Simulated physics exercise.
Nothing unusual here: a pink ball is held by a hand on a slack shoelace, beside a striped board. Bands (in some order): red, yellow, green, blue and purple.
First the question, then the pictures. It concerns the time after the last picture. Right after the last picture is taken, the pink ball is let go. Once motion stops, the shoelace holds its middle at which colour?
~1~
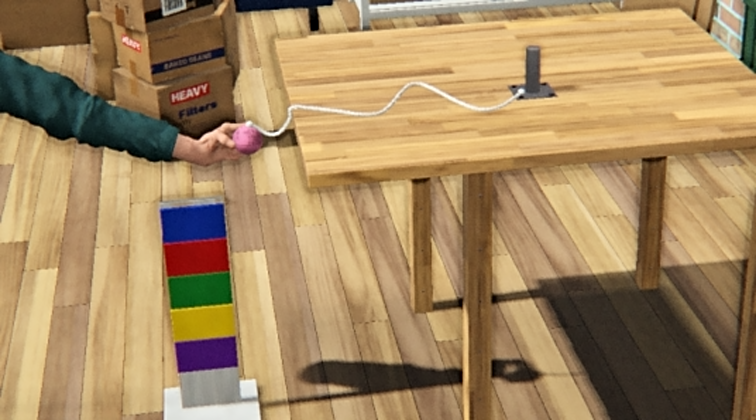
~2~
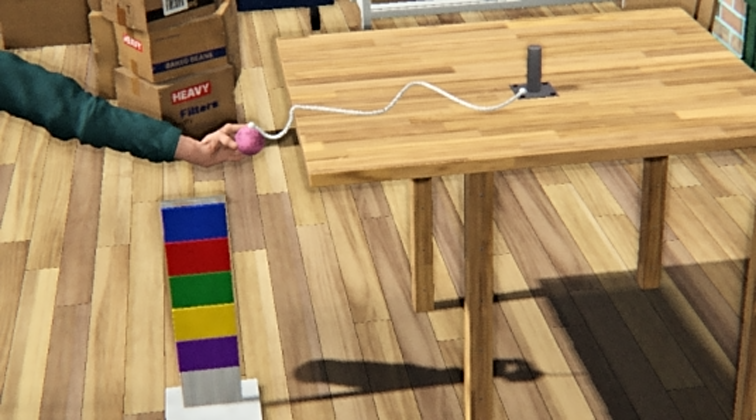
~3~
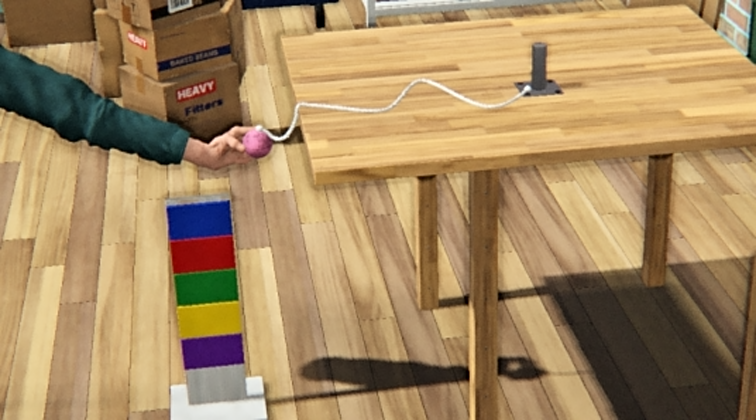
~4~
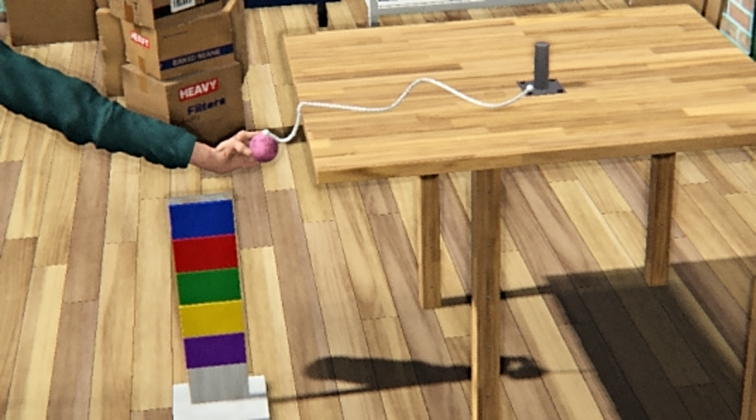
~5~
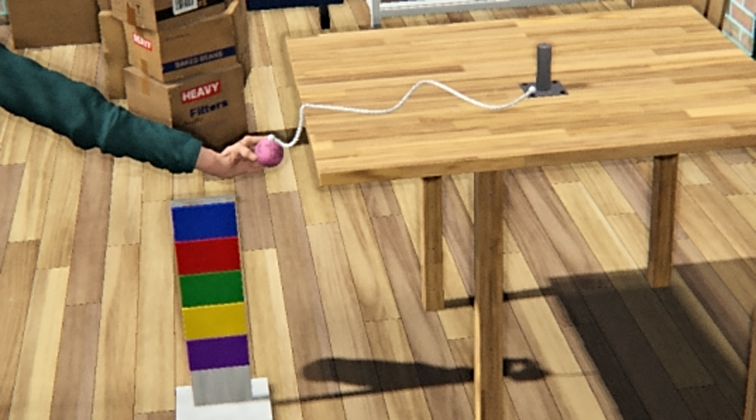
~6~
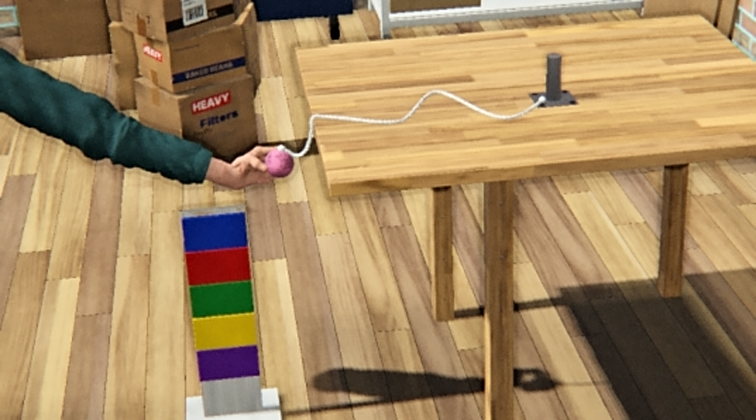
At green.
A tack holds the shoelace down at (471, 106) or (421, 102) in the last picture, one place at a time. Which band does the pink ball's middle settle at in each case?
One after the other, red; blue.
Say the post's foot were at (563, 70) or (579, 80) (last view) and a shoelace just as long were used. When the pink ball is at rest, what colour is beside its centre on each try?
It comes out red the first time and red the second time.
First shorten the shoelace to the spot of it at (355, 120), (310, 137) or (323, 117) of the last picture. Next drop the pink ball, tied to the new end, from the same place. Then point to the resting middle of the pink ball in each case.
Case by case: (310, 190), (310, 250) and (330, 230).
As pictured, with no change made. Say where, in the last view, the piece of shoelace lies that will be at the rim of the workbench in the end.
The bit in question sits close to (412, 113).
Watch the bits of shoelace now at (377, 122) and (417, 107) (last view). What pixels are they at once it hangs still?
Result - first point (315, 166), second point (329, 117).
Soon after, ball near (297, 291); level with green.
After that, ball near (354, 291); level with green.
And then, ball near (317, 296); level with green.
In the end, ball near (321, 298); level with green. Its middle rests at the green band.
